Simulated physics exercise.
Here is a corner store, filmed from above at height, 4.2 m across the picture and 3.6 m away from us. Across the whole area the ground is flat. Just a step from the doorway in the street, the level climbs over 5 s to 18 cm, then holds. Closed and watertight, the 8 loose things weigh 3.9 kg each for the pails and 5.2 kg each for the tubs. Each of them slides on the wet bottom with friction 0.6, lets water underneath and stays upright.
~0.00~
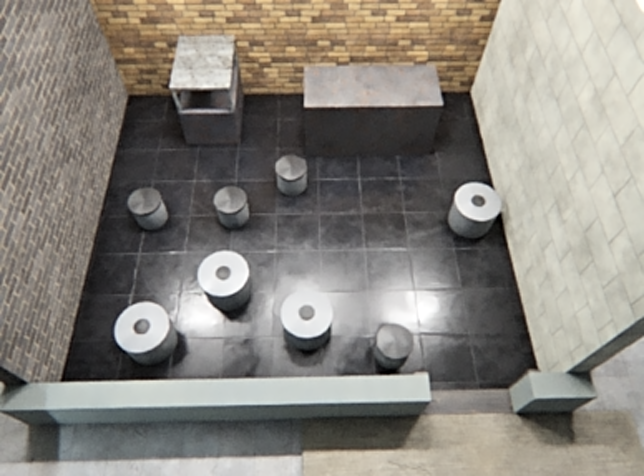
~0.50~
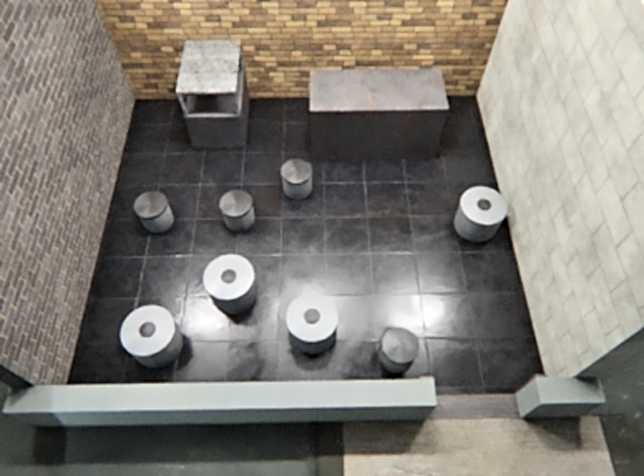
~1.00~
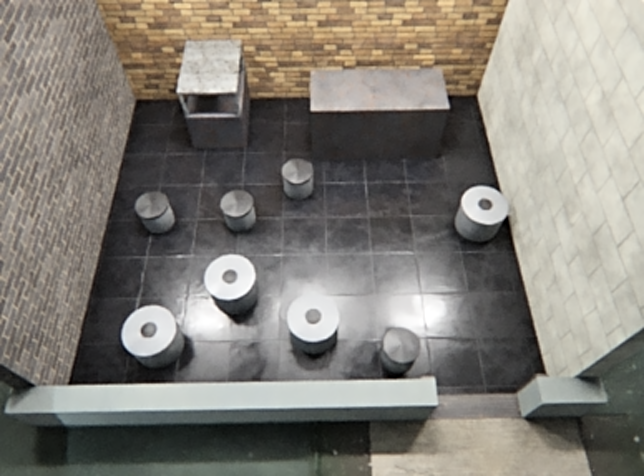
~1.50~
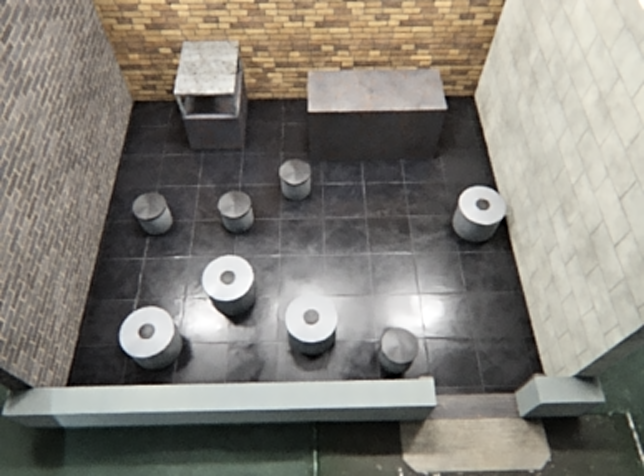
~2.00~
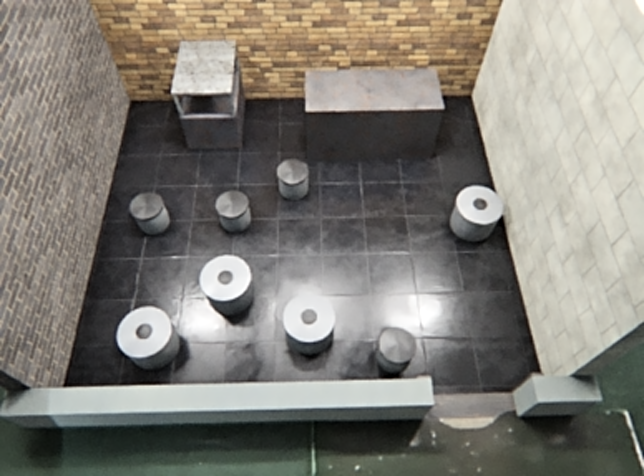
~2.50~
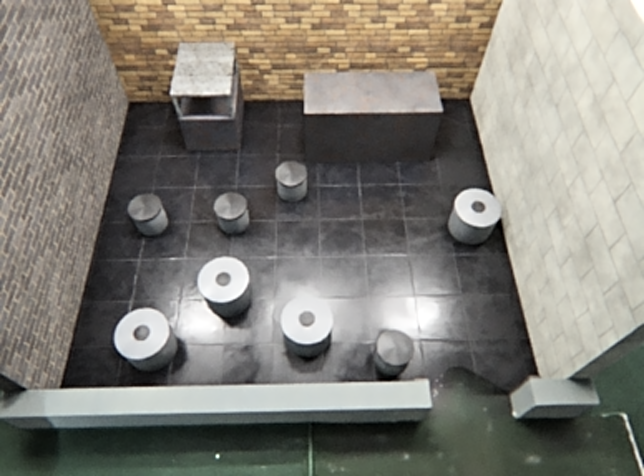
A small corner store with a dark tiled floor, a yellow brick back wall and pale and grey side walls is seen from high above. A grey block and an open-sided stand sit at the back, with pale and darker grey round containers scattered in front. The containers stay put while dark greenish water spreads over the pale ground outside and just reaches the doorway, the view shifting slightly.
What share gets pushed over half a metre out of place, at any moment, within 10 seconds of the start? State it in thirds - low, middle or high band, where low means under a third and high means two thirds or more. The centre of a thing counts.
Low band.
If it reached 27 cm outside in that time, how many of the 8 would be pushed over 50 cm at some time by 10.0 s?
Then it comes to 4.
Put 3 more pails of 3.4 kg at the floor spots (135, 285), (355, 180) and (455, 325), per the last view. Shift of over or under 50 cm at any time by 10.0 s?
Respectively, lower, higher and higher.
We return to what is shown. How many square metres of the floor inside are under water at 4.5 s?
3.0 m2.
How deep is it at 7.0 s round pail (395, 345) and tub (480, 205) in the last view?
Roughly 3 and 5 cm.
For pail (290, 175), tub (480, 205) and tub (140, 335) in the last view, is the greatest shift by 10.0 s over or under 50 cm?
Order as asked - a bigger shift, a bigger shift, a smaller shift.
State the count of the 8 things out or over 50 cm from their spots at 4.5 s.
Tally: 0.
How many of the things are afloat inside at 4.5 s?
At that time, 0.
After 3.5 s 0 of 8 are over 50 cm from their spots; 0 afloat.
After 4.5 s 0 of 8 are over 50 cm from their spots; 0 afloat.
After 7.0 s 1 of 8 are over 50 cm from their spots; 1 afloat.
After 10.0 s 2 of 8 are over 50 cm from their spots, and 2 have been at some point; 1 afloat.
